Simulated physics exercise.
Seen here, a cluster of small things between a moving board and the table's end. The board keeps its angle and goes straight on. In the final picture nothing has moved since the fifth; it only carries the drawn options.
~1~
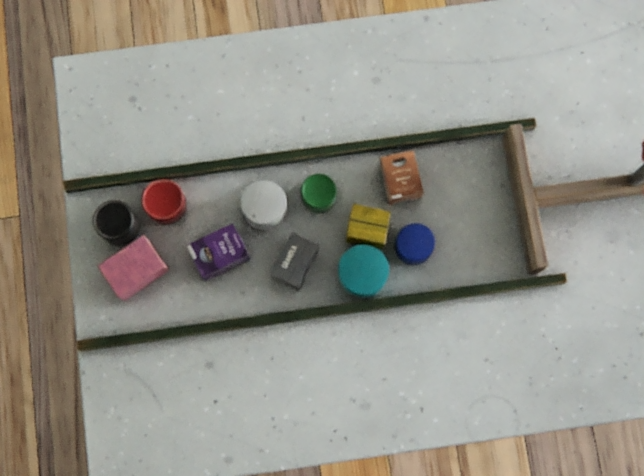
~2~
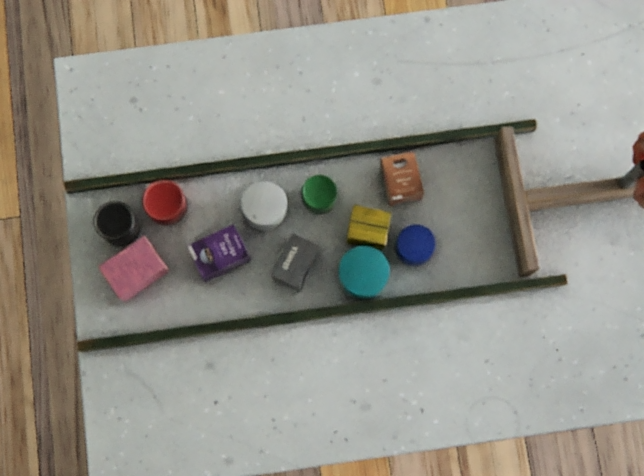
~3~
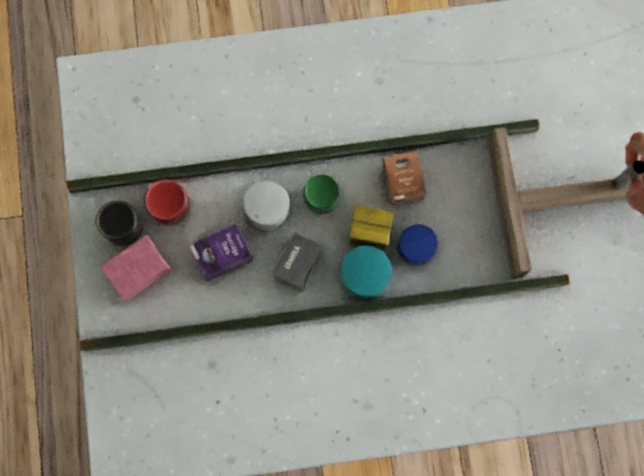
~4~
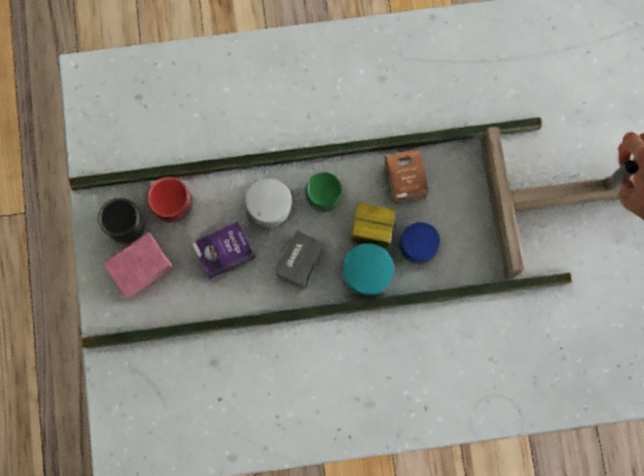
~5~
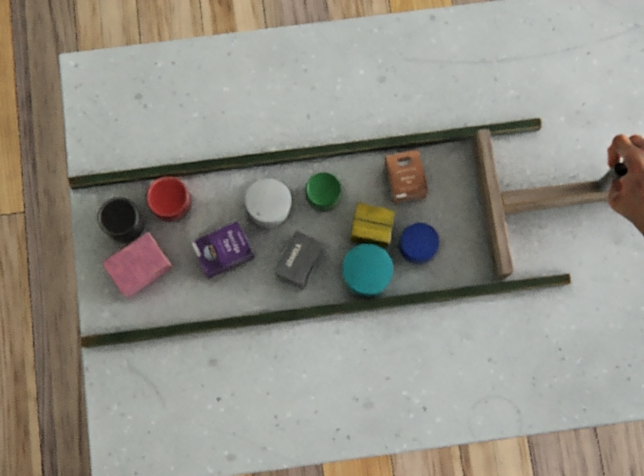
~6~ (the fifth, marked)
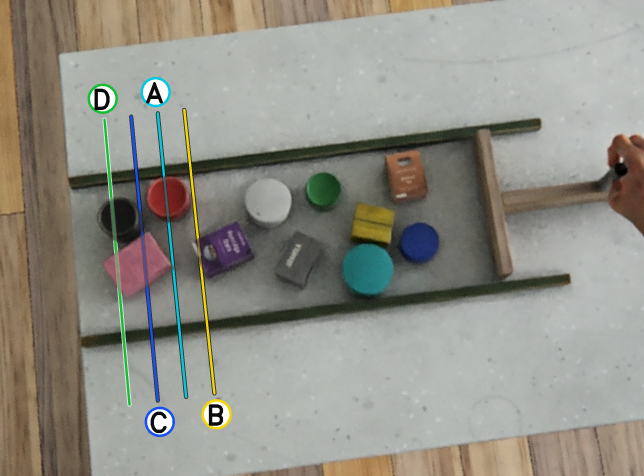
On a pale speckled tabletop, a hand slides a wooden board slowly left toward small scattered objects.
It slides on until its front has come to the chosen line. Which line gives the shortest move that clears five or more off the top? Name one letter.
C.
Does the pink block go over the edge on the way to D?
Yes.
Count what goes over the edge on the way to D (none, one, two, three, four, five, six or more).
By then, six or more.
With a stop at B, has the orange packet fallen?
By then, no.
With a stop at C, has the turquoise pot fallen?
No.
On the marked copy, A at (171, 251); B at (199, 247); C at (144, 254); D at (117, 258).
Taking C. A third of the way, board (370, 216); green jar (299, 178); turquoise pot (341, 278).
Two thirds of the way, board (243, 232); black jar (82, 231); pink block (112, 259).
When it is over, board (142, 245); black jar over the edge; pink block over the edge; five fallen.
As for the rest, A drops only three; B drops only three; D drops eight, but is farther than needed.
